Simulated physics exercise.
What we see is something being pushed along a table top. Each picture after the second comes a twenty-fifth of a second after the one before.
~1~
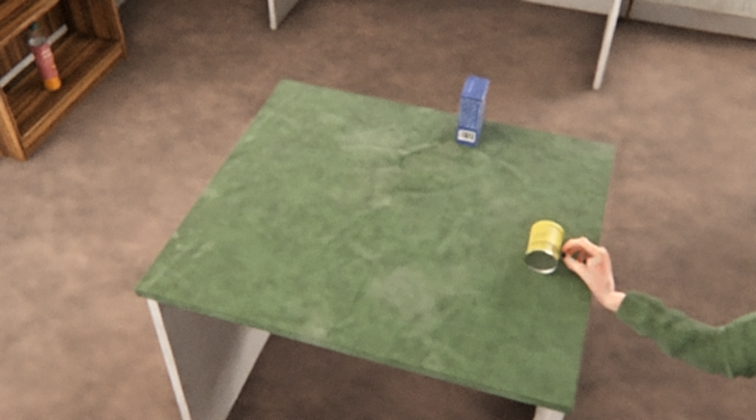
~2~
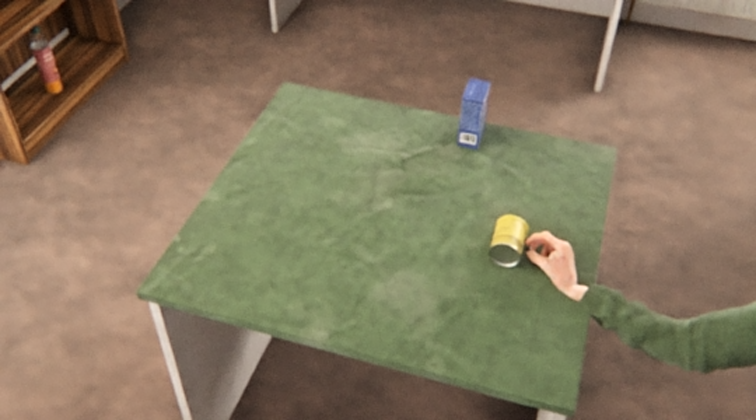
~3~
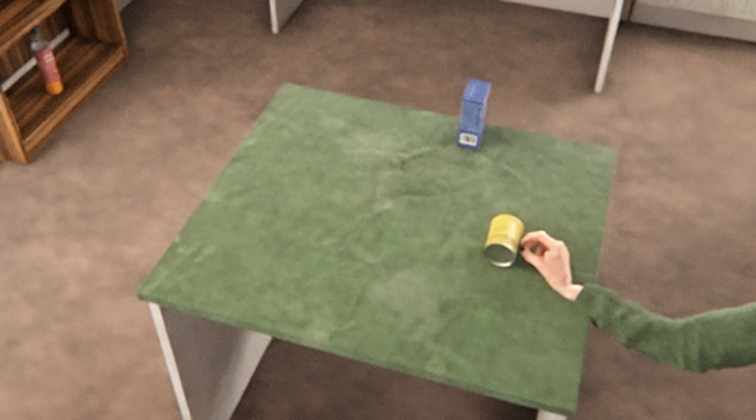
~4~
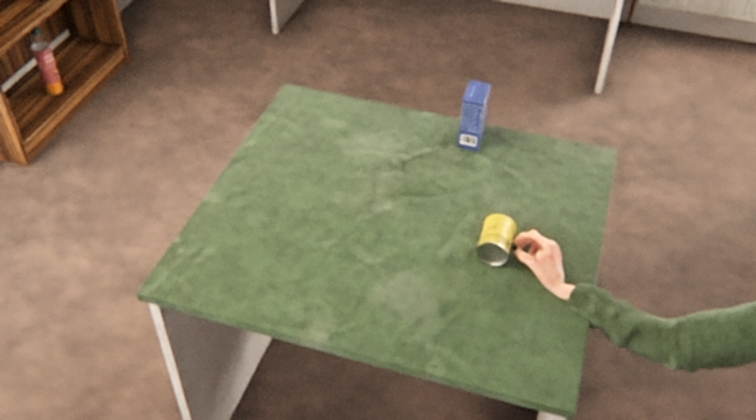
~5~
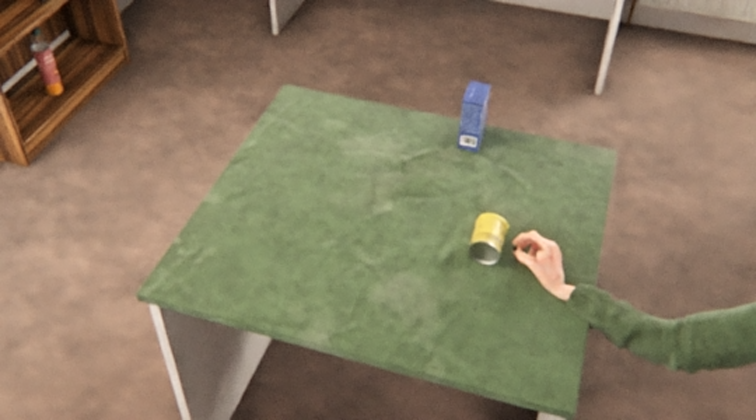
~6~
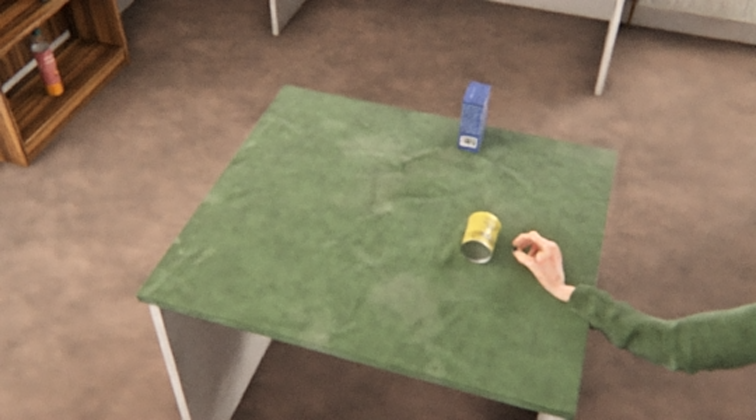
On a green table top, a hand pushes a yellow tin leftward, then stays back as the tin keeps rolling slowly left.
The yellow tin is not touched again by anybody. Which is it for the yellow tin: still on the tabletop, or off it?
Looks like it comes to rest on the table, then.
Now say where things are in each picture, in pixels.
In the first frame, under the hand; yellow tin (544, 247).
In the second frame, under the hand; yellow tin (509, 241).
In the third frame, under the hand; yellow tin (504, 241).
In the fourth frame, yellow tin (496, 240).
In the fifth frame, yellow tin (488, 239) shifted a little.
In the sixth frame, yellow tin (480, 238) shifted a little.
Then, 0.30 s on from there, yellow tin shifted well along near (429, 226).
Then, 0.70 s on from there, yellow tin shifted well along near (383, 215).
In the end, moved from the start, yellow tin. At the end, from the last picture's camera, yellow tin near (353, 208).
